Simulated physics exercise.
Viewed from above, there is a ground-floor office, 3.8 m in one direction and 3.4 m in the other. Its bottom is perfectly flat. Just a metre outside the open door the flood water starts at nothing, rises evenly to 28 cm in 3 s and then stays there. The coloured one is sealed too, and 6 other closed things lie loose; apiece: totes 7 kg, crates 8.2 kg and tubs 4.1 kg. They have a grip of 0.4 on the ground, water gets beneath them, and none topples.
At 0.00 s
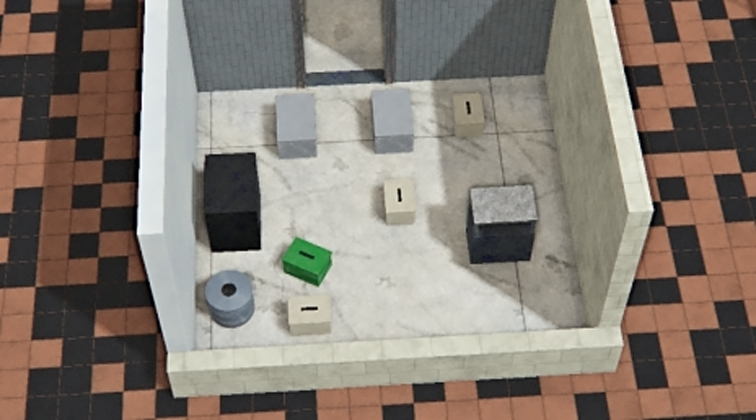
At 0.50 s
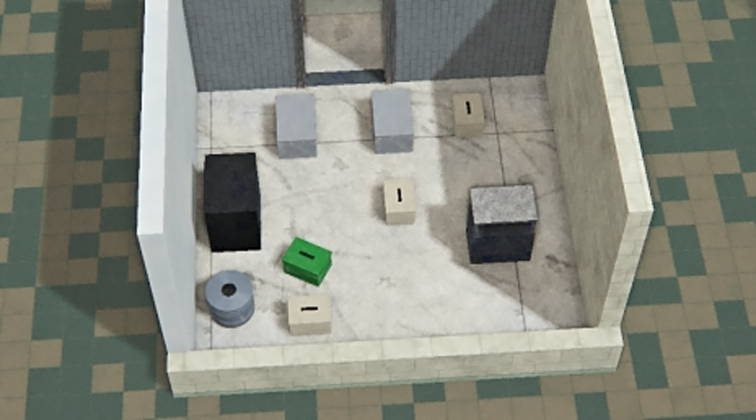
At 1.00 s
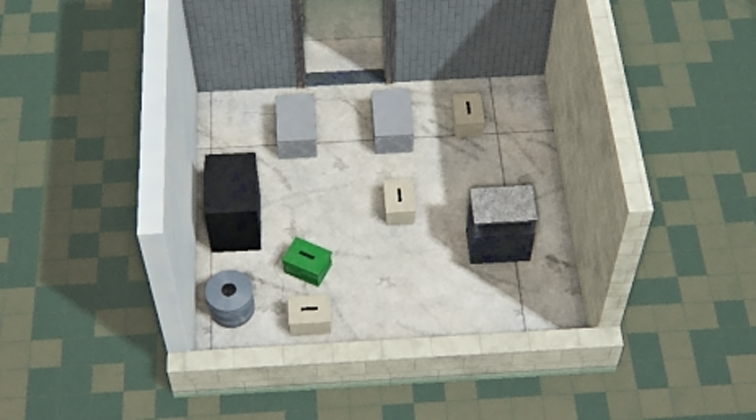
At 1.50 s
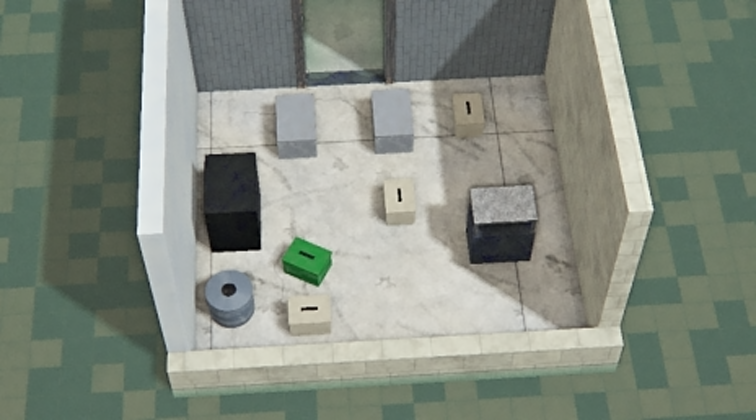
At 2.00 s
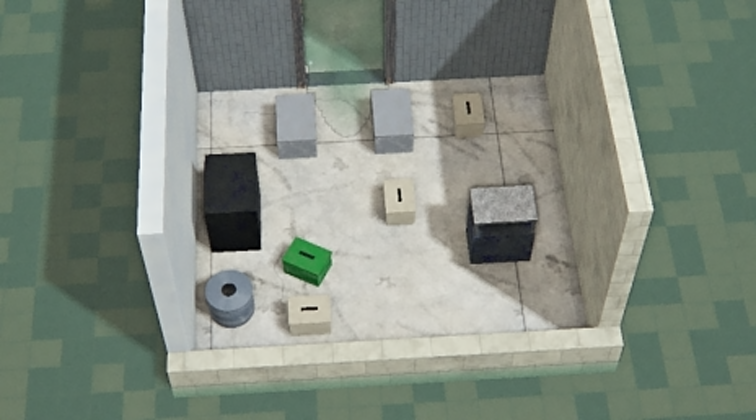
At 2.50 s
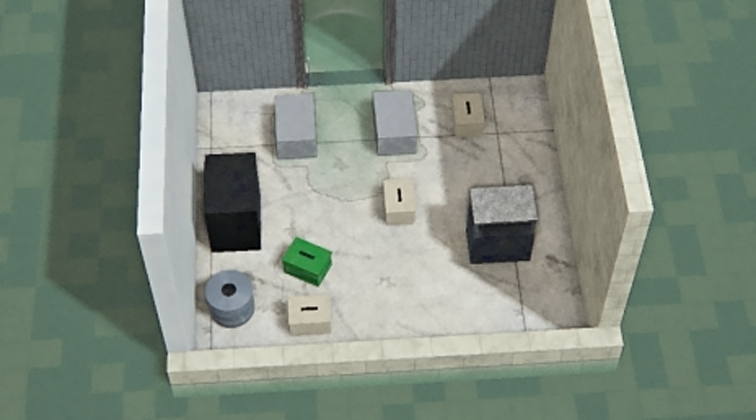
At first, a roofless room with a marble floor, holding gray blocks, dark boxes, pale crates, a green tote and a round tub, stands on orange and black ground. The surroundings turn mottled green, then greenish water enters through the back doorway and spreads between the gray blocks, while the objects stay still.
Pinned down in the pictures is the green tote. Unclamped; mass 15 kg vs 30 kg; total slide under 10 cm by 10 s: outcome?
Higher mass only.
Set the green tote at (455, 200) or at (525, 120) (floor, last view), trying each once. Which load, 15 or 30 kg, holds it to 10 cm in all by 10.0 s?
In order: Only the heavier one succeeds; only the heavier one succeeds.
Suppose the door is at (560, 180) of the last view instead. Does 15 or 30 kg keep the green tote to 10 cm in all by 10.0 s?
Under that change the large mass is required.
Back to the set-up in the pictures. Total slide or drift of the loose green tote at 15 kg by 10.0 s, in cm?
Adding it all up, something like 250 cm.
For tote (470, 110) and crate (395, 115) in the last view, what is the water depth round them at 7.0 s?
Some 3 cm at the first, some 7 cm at the second.
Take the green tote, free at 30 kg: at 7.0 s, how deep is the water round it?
About 11 cm.
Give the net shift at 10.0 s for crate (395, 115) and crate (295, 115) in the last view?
They've ended up 30 cm and 60 cm away, in that order.
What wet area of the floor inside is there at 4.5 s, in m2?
Somewhere around 10.0 m2, roughly.
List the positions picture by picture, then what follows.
In the first picture, the green tote at (307, 256), on the bottom; 0.0 m2 under water; 0 of 7 have shifted.
In the second picture, the green tote at (307, 256) rests on the ground; 0.0 m2 under water; 0 of 7 have shifted.
In the third picture, the green tote at (307, 256) rests on the ground; water covers 0.0 m2; 0 of 7 have shifted.
In the fourth picture, the green tote at (307, 256), on the bottom; 0.0 m2 under water; 0 of 7 have shifted.
In the fifth picture, the green tote at (307, 256) rests on the ground; water covers 0.4 m2; 0 of 7 have shifted.
In the sixth picture, the green tote at (307, 256) rests on the ground; 1.2 m2 under water; 0 of 7 have shifted.
After 3.5 s the green tote would be 0 cm from its start with 15 kg and 0 cm from its start with 30 kg; 4 cm of water round it then.
After 4.5 s the green tote would be 25 cm from its start with 15 kg and 0 cm from its start with 30 kg; 8 cm of water round it then.
After 7.0 s the green tote would be 54 cm from its start with 15 kg and 0 cm from its start with 30 kg; 11 cm of water round it then.
After 10.0 s the green tote would be 193 cm from its start with 15 kg and 0 cm from its start with 30 kg; 15 cm of water round it then.
